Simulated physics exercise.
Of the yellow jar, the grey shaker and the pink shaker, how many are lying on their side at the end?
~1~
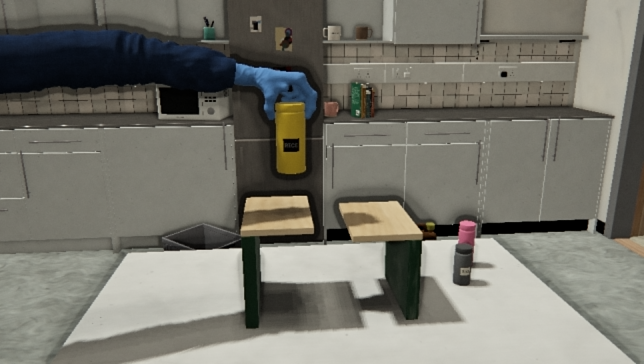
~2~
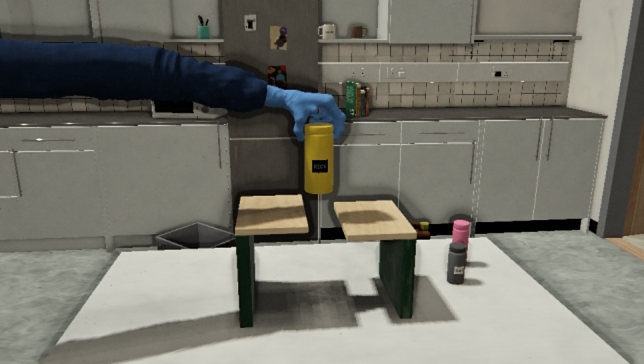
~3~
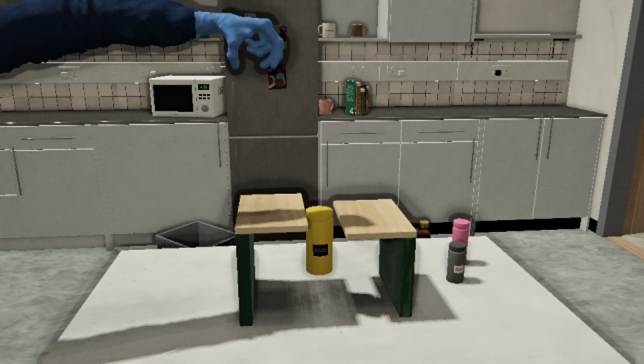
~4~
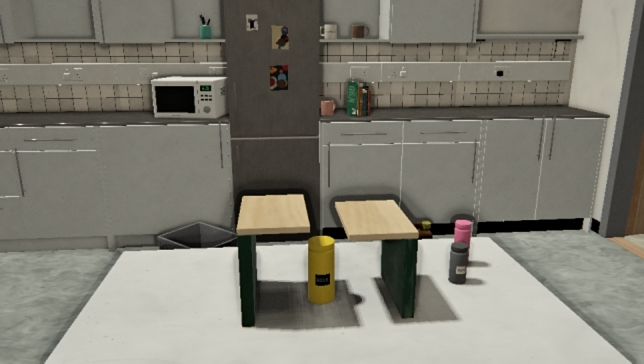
None of them are lying on their side. The yellow jar and both shakers are all upright at the end.
